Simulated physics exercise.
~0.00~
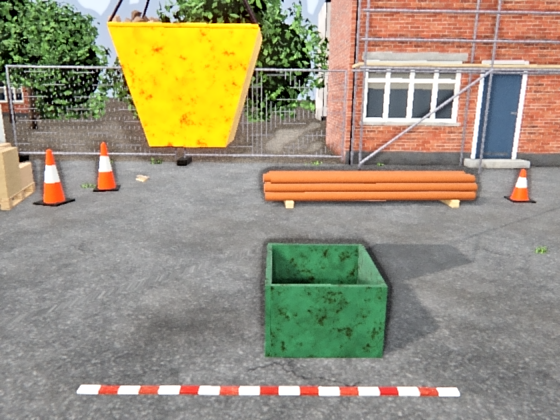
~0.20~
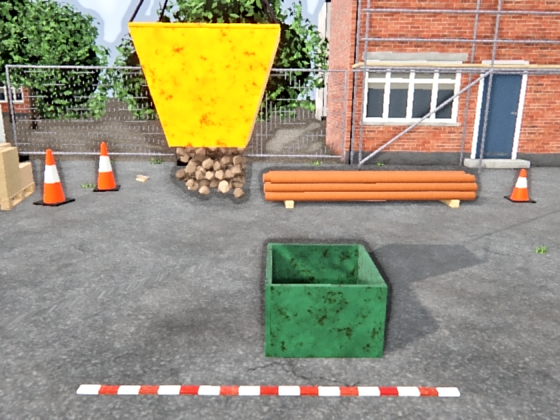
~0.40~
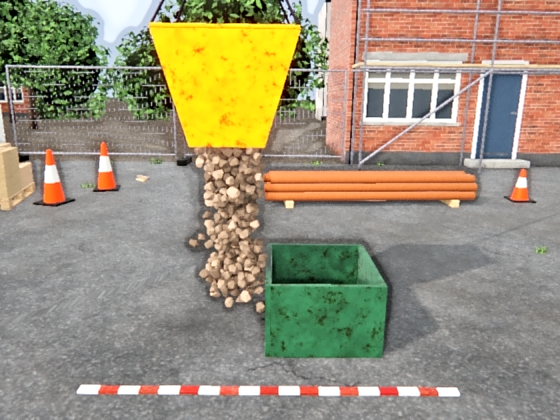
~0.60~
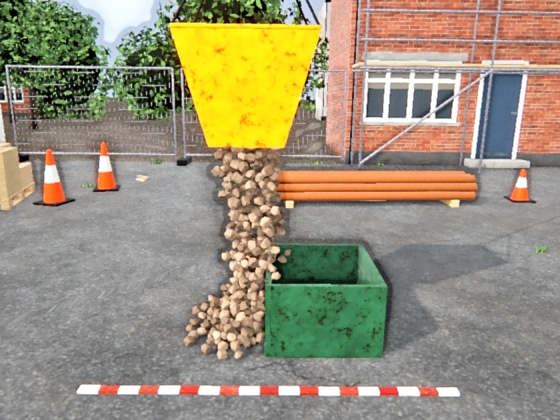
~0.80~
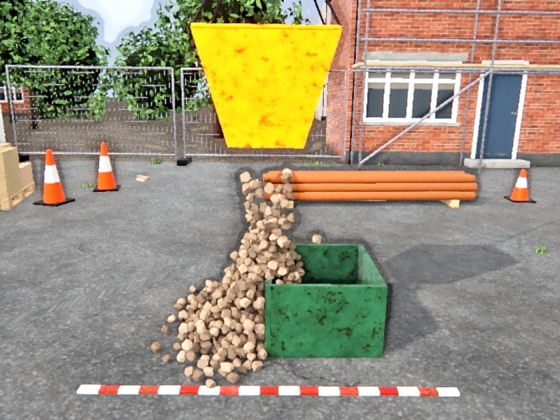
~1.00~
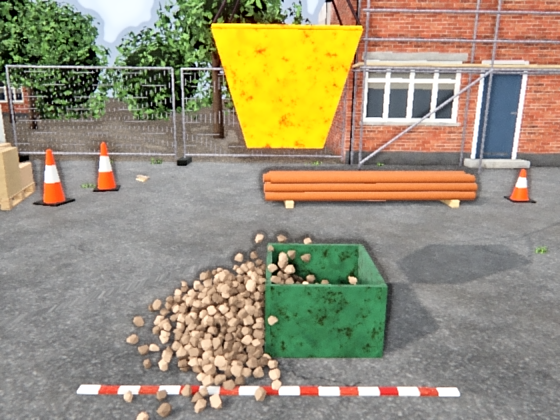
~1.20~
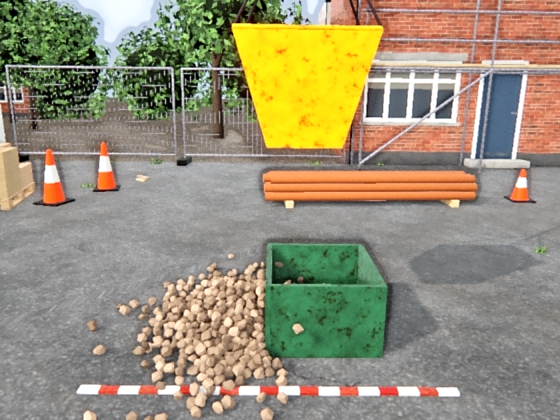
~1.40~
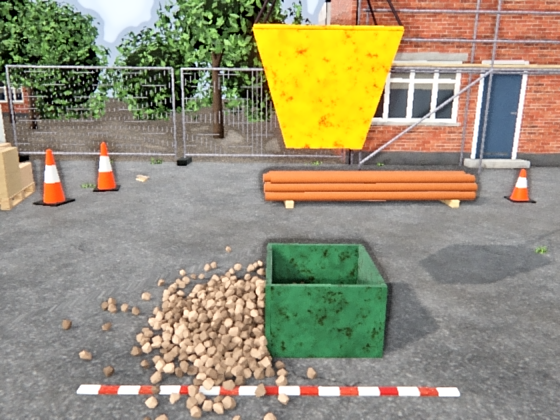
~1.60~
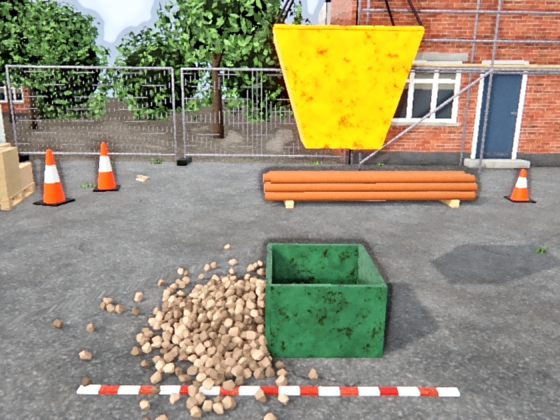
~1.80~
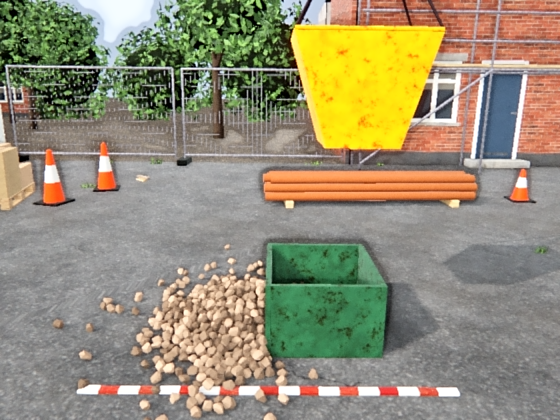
On a paved building yard, a yellow hopper moves steadily right above a green open bin, pouring brown stones from its base. Most land in a spreading heap left of the bin, some fall inside, and the emptied hopper continues right as the stones settle.
